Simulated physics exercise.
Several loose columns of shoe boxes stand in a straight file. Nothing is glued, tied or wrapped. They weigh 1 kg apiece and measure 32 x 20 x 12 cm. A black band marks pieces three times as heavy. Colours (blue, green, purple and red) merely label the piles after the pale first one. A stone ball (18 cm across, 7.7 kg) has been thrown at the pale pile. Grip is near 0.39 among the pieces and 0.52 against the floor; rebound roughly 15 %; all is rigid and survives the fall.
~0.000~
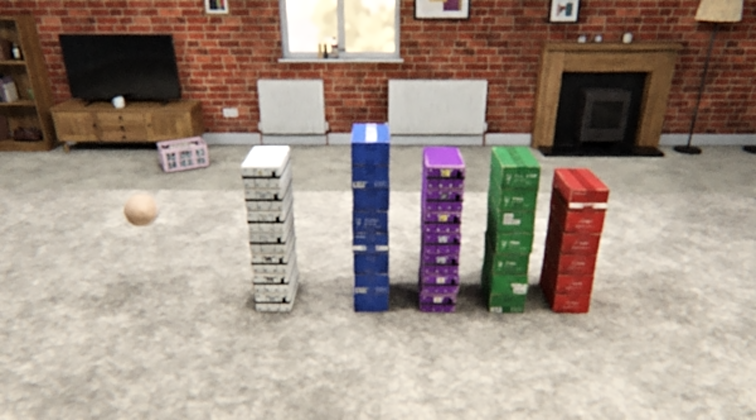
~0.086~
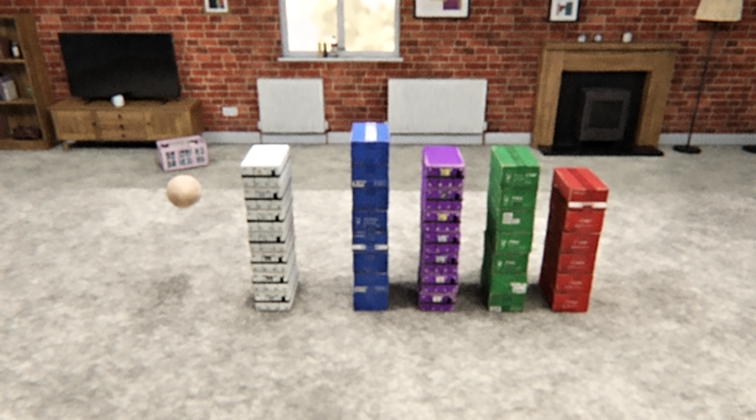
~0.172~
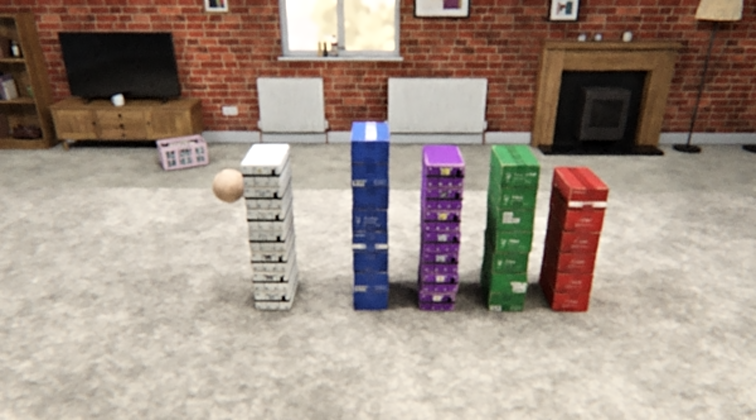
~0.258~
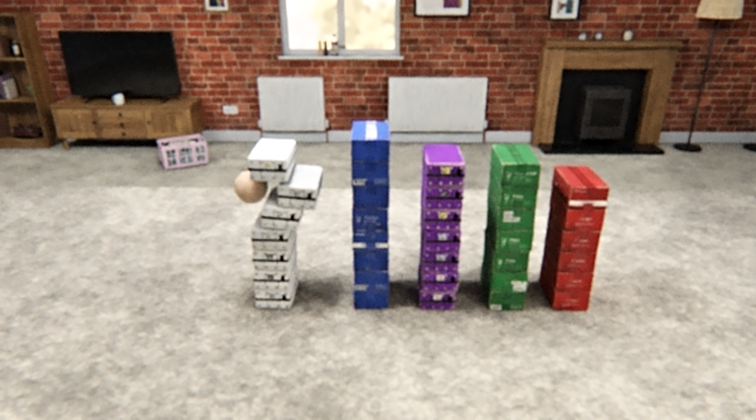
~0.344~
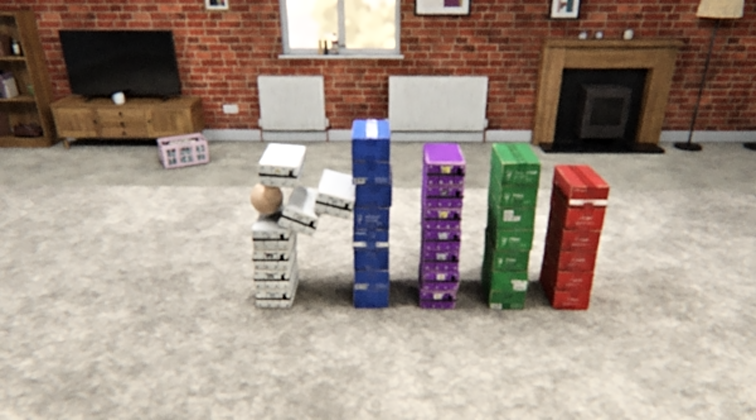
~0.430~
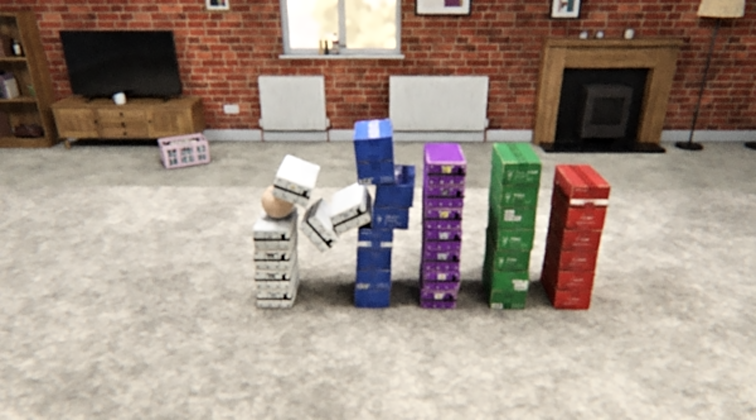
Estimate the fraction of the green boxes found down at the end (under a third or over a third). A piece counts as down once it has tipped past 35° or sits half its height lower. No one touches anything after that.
Ending down: Under a third.
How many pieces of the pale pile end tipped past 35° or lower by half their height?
3 of them.
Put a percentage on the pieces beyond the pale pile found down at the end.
Roughly 5 per cent of them.
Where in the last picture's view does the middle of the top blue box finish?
At about (324, 238).
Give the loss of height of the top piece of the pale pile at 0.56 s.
About 30 cm.
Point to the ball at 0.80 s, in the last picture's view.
Near (306, 207).
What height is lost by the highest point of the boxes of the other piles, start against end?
Roughly 12 cm.
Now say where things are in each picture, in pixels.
In the first picture (each place is the centre of the face we see best), ball (142, 210) 55 cm from contact, 3.3 m/s; top green box (521, 178); top blue box (370, 154); the others all in place.
In the second picture, ball (184, 192) 30 cm from contact, 3.0 m/s; top green box (521, 177).
In the third picture, ball (230, 187) 53 mm from contact, 2.9 m/s; top green box (521, 177).
In the fourth picture, ball (251, 187) after contact, 1.0 m/s; top green box (521, 176); the others all in place.
In the fifth picture, ball (267, 198) after contact, 1.5 m/s; top green box (521, 175); one has shifted.
In the sixth picture, ball (278, 201) after contact, 0.4 m/s; top green box (522, 174); top blue box (374, 150) tilted 5°; 6 have shifted.
By 0.56 s, 3 of the pale pile down; none of the 7 green boxes down (0 of 28 in all colours); top green box unmoved; top blue box tilted 28°.
By 0.80 s, 3 of the pale pile down; none of the 7 green boxes down (2 of 28 in all colours); top green box unmoved; top blue box on its side.
When it is over (2.1 s), 3 of the pale pile down; none of the 7 green boxes down (2 of 28 in all colours); top green box unmoved; top blue box on its side. That is 0 per cent. In pixels of the last frame, middles, top green box near (516, 164), top blue box near (324, 238).
